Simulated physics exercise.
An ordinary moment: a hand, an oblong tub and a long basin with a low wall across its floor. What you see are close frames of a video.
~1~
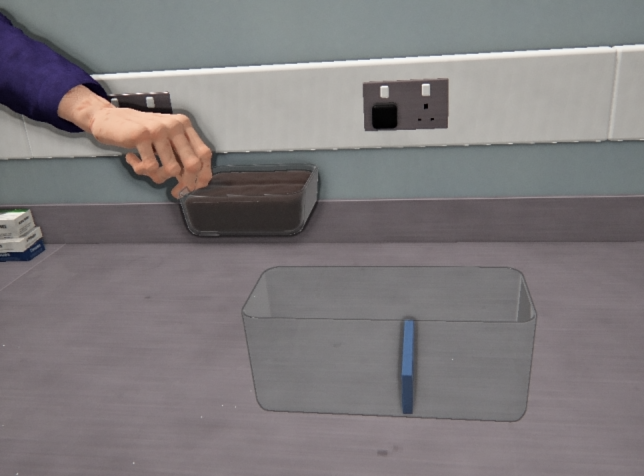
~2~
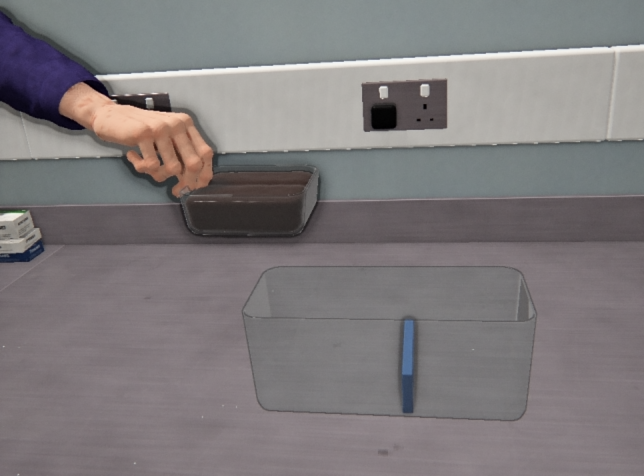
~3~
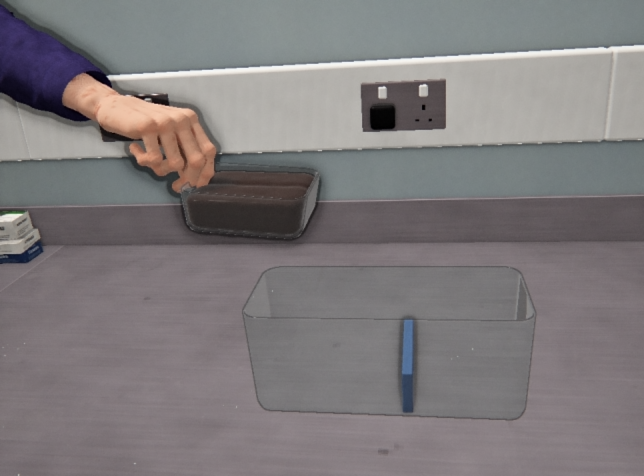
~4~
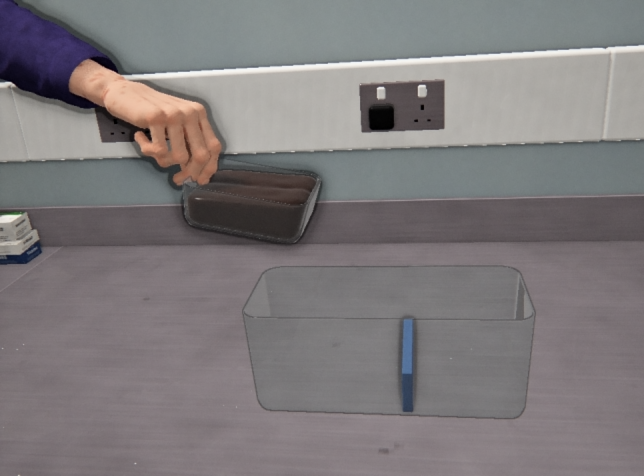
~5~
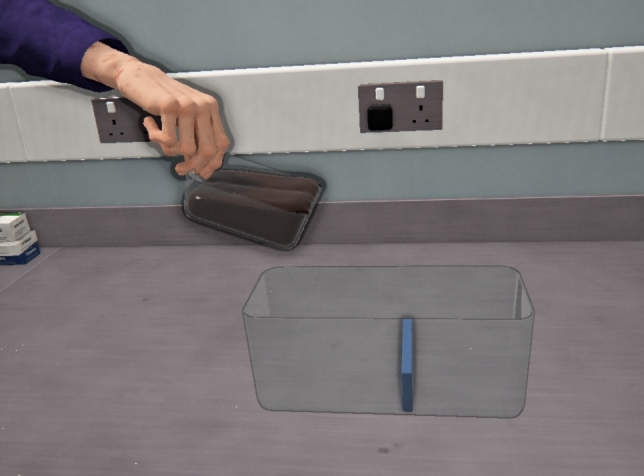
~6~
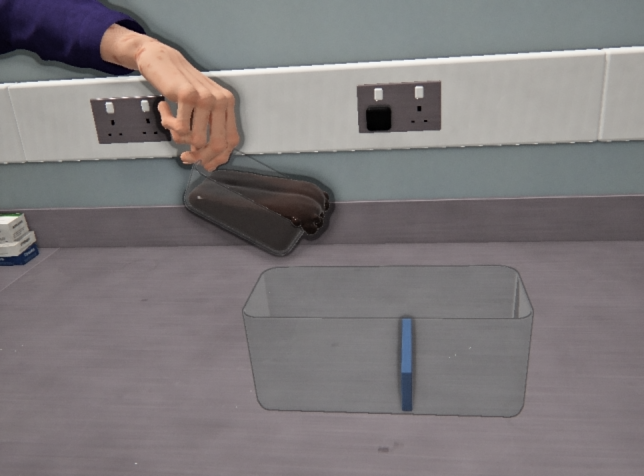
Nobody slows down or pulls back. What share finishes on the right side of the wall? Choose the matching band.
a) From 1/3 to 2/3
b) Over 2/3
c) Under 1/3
Answer: C.
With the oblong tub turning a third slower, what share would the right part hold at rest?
Around 5 per cent ends up there.
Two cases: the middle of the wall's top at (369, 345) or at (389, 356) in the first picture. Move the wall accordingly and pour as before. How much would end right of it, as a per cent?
About 55 % and 20 %.
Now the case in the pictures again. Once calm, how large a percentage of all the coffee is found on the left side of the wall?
It comes to some 90 per cent.
A moment on, the oblong tub is tipped on its side and 6 per cent is still to pour, 60 is left of the wall and 0 right of it.
Next, the oblong tub is tipped right over and 1 per cent is still to pour, 86 is left of the wall and 2 right of it.
Then the oblong tub is tipped right over and 0 per cent is still to pour, 88 is left of the wall and 4 right of it.
Later the oblong tub is tipped right over and 0 per cent is still to pour, 88 is left of the wall and 4 right of it.
At rest 88 per cent lies left of the wall, 4 right of it and 8 outside.
